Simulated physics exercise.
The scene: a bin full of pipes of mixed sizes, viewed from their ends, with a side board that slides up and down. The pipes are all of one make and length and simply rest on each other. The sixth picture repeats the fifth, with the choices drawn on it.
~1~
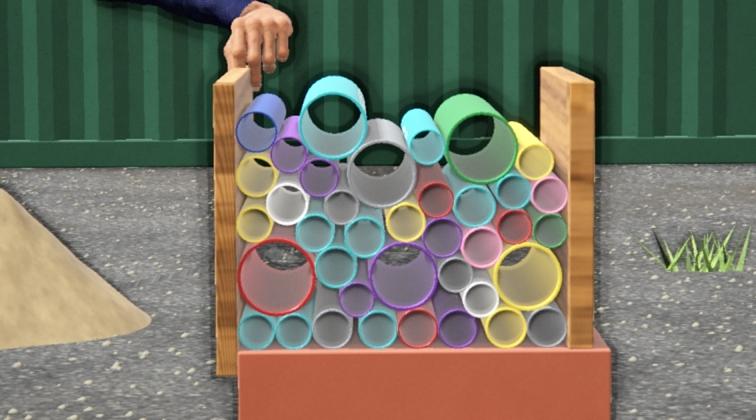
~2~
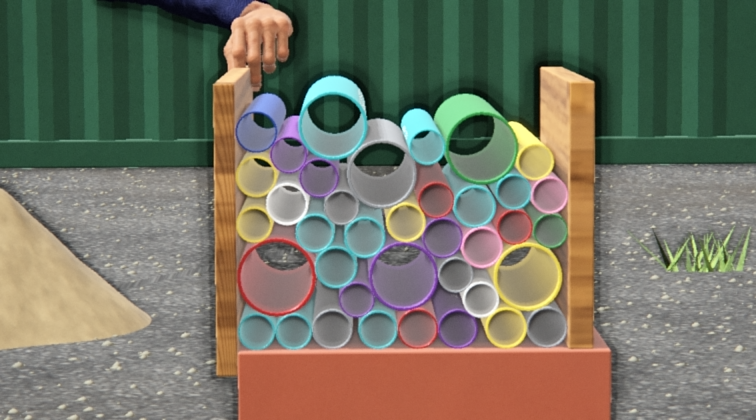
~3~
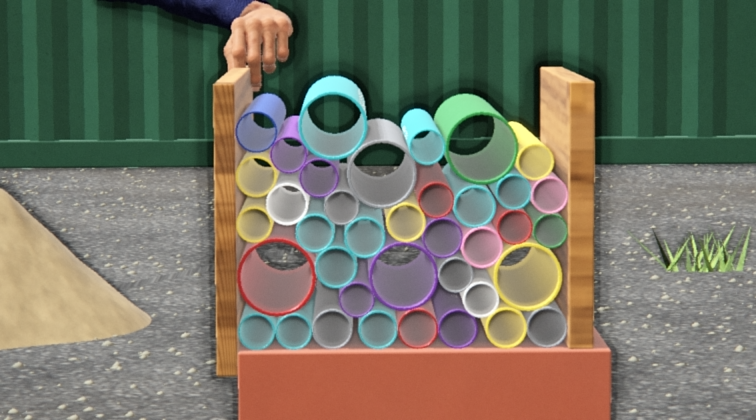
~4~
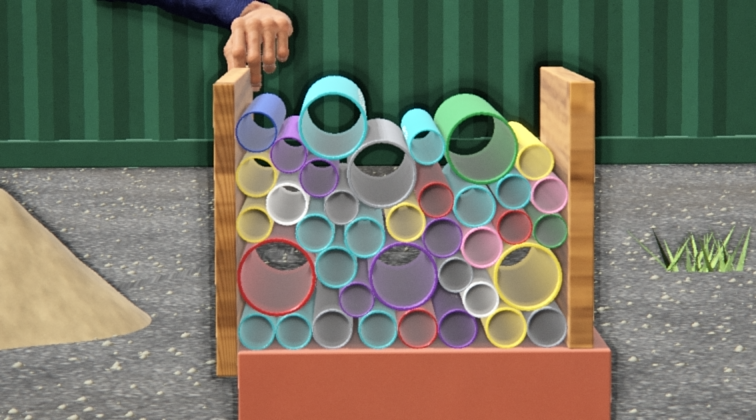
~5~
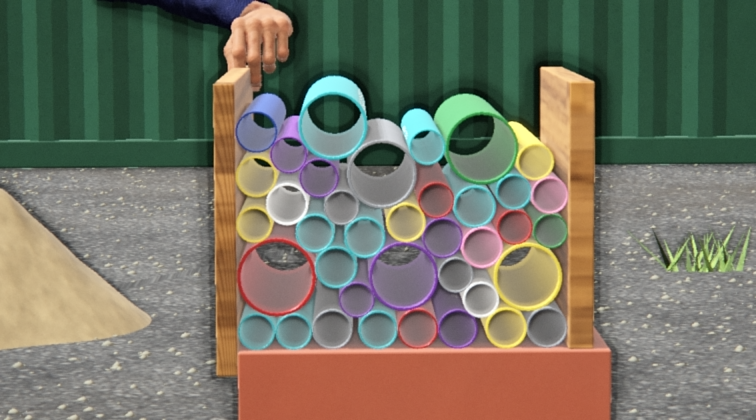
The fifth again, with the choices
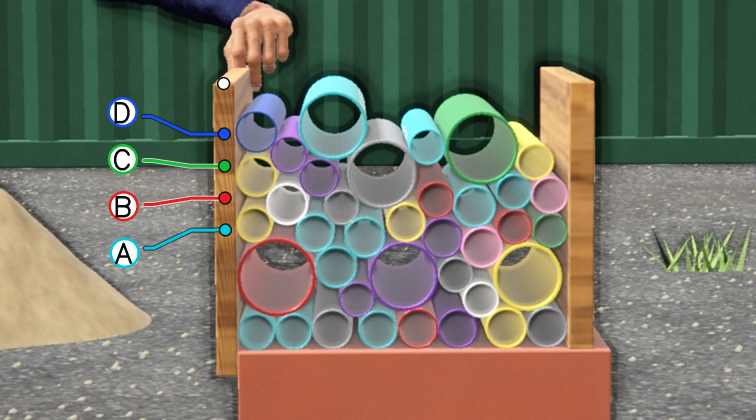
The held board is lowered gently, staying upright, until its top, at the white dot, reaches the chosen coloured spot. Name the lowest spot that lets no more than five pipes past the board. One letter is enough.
It can be let down to A.
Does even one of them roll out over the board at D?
At D: No.
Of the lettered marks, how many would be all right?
Four of them.
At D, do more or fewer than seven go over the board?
It loses fewer than seven.
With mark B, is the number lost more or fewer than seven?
At B, fewer than seven.
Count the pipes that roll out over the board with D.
With D, none.
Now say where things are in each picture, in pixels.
In the first picture, a purple pipe (403, 276); a yellow pipe (254, 224); a purple pipe (443, 238).
In the second picture, a purple pipe (443, 238); a red pipe (515, 227).
In the third picture, a red pipe (436, 200); a green pipe (482, 148).
In the fourth picture, side board (236, 208); a turquoise pipe (256, 331).
In the fifth picture, a purple pipe (458, 328); a purple pipe (403, 276); a yellow pipe (254, 224).
On the marked copy, A at (225, 230); B at (225, 198); C at (224, 166); D at (224, 134); the white dot at (223, 84).
With A. Early on, top of the board (236, 152).
Further on, top of the board (237, 227).
At the end, top of the board (237, 229), three out over the board.
As for the rest, B one out over the board; C one out over the board; D none out over the board.
